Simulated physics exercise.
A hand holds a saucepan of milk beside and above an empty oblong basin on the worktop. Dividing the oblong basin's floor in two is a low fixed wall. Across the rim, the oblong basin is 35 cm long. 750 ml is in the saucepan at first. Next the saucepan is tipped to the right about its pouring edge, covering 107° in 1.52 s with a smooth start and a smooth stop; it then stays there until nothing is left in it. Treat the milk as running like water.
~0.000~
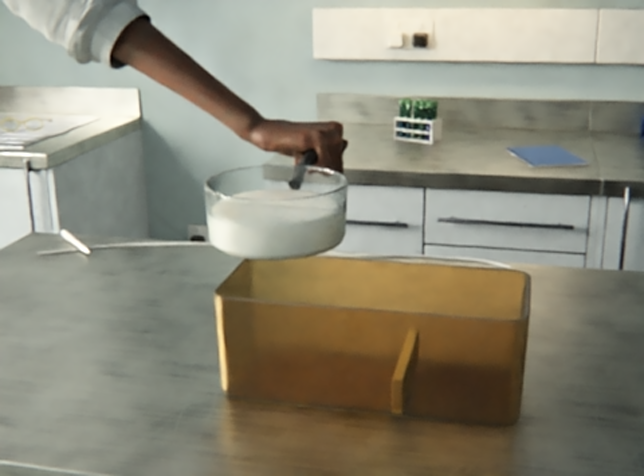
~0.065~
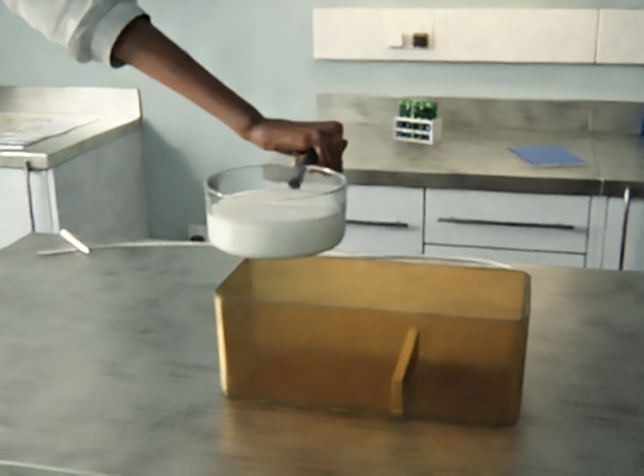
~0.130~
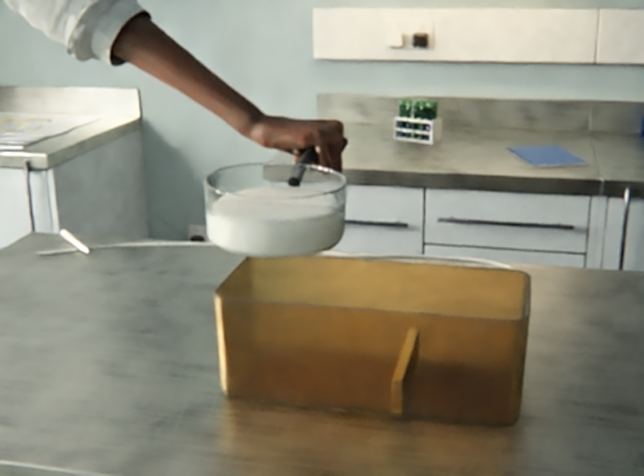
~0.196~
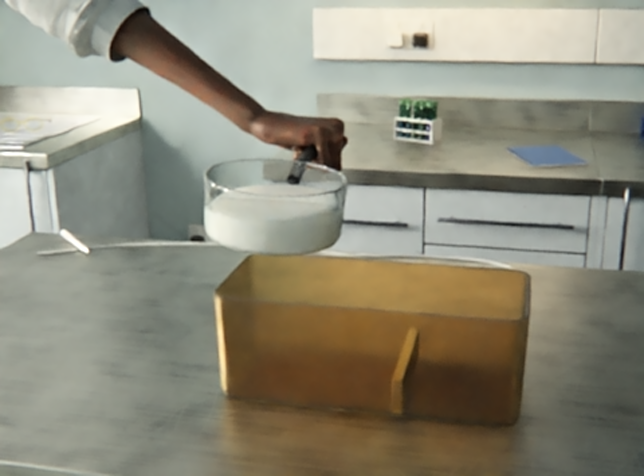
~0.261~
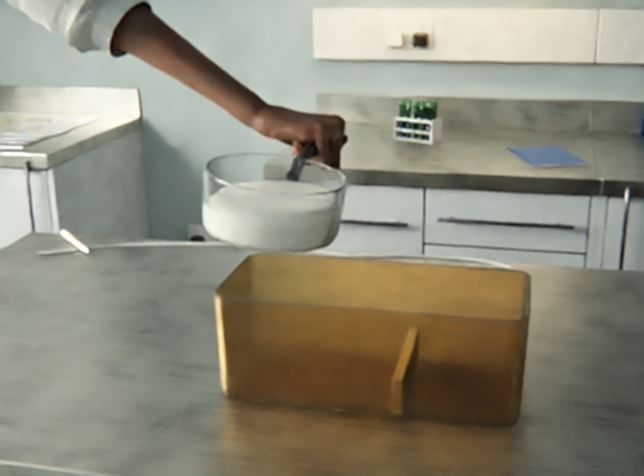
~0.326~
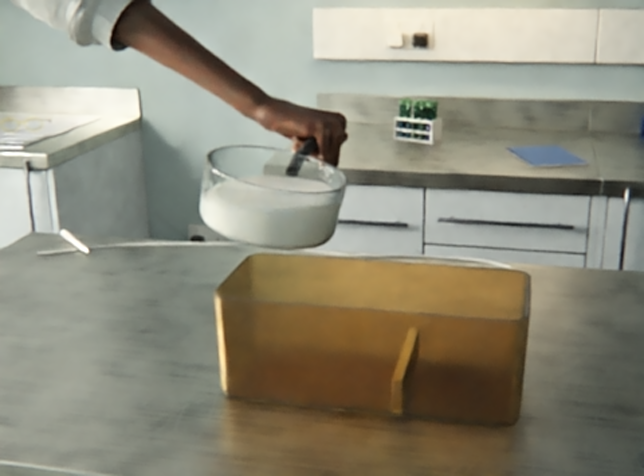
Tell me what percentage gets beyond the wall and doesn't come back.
Around 89 % gets beyond the wall and stays.
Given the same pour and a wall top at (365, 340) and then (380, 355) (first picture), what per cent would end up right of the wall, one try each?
First try about 95 %, second try about 95 %.
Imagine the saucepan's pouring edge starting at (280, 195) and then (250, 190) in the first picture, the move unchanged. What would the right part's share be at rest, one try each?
Some 5 and 5 per cent, in that order.
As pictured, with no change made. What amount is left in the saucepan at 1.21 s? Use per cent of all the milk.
Some 10 per cent.
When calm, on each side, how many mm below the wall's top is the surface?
The left comes to roughly 40 mm and the right to roughly 6 mm.
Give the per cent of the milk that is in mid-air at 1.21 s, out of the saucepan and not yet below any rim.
Roughly 14 %.
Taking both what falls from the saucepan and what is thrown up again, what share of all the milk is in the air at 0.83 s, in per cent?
At that moment, about 30 percent.
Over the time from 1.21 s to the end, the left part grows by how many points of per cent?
It comes to about 3 per cent.
After 0.83 s the tilt is 62° and 62 per cent is still to pour, 5 is left of the wall and 2 right of it.
After 1.21 s the tilt is 96° and 11 per cent is still to pour, 7 is left of the wall and 68 right of it.
After 1.60 s the tilt is 107° and 0 per cent is still to pour, 10 is left of the wall and 89 right of it.
After 2.02 s the tilt is 107° and 0 per cent is still to pour, 10 is left of the wall and 89 right of it.
In the end 10 per cent lies left of the wall, 89 right of it and 0 outside.
